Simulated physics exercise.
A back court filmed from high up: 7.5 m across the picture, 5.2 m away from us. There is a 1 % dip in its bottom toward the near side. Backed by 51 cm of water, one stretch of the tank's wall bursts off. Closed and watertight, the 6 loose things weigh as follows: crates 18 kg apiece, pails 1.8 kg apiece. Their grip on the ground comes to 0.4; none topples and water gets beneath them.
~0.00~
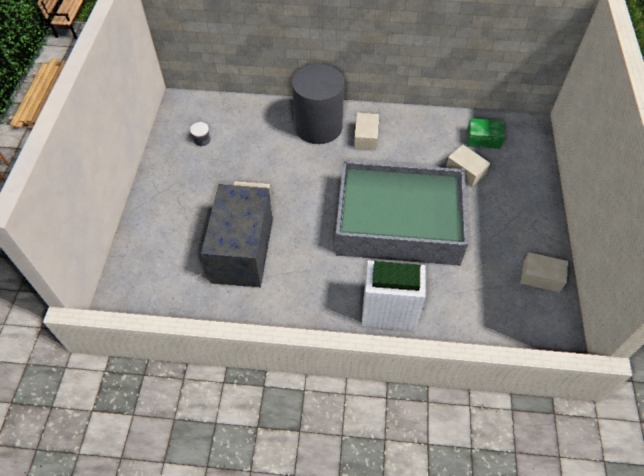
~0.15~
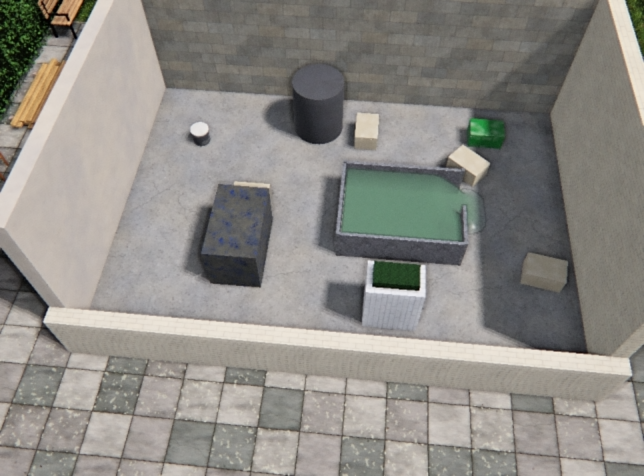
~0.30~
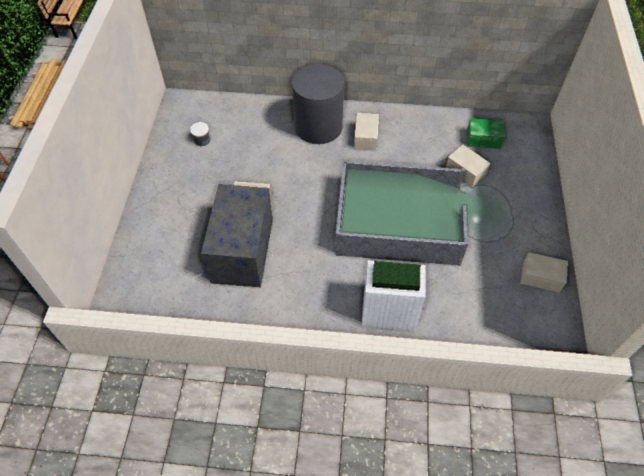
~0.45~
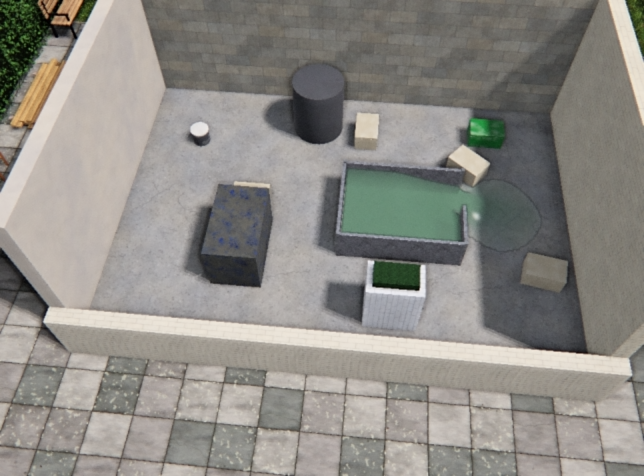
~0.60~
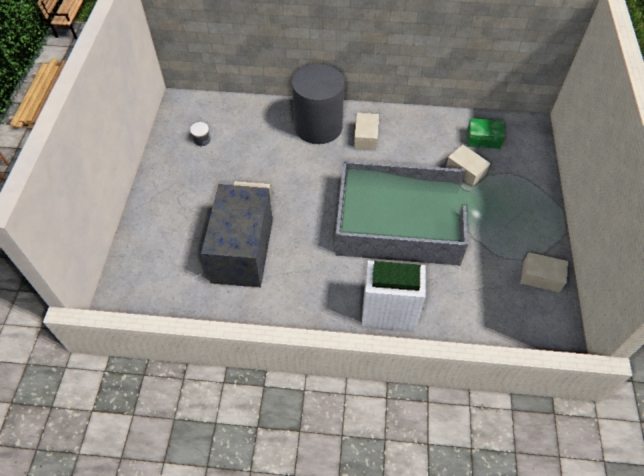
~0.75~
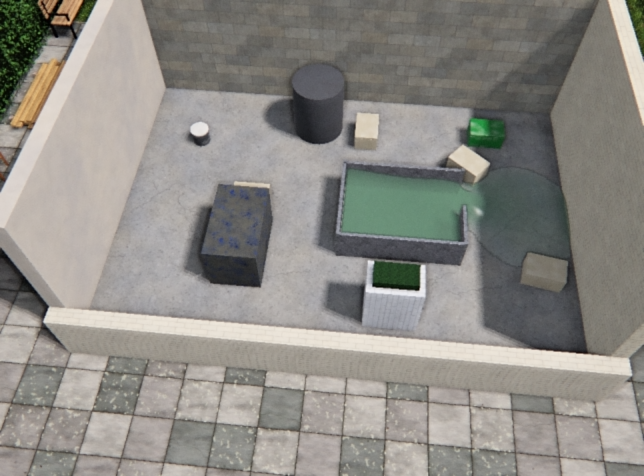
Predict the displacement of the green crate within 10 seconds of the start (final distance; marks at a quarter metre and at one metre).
The move is negligible.
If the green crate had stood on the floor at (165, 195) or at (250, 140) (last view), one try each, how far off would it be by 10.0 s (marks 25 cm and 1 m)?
In turn: It holds its place; it barely shifts.
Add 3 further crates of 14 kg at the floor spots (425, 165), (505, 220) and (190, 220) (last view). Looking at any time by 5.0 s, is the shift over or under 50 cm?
Within it, beyond it, within it.
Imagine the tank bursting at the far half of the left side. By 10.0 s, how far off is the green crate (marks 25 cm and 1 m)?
Result: The green crate remains where it was.
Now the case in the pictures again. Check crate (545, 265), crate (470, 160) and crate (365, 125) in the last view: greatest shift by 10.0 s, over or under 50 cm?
Results in listed order: Exceeds / falls short / falls short.
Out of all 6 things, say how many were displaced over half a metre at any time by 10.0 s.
By my count, 1.
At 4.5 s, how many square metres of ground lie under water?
Near 17 m2 in all.
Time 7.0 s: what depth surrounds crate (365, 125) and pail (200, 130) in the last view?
Some 5 cm at the first, some 1 cm at the second.
After 2.0 s the green crate is near (487, 128), 0.0 m from its start, aground; 0 afloat.
After 4.5 s the green crate is near (485, 130), 0.1 m from its start, aground; 0 afloat.
After 7.0 s the green crate is near (484, 130), 0.1 m from its start, aground; 0 afloat.
After 10.0 s the green crate is near (484, 130), 0.1 m from its start, aground; 0 afloat.
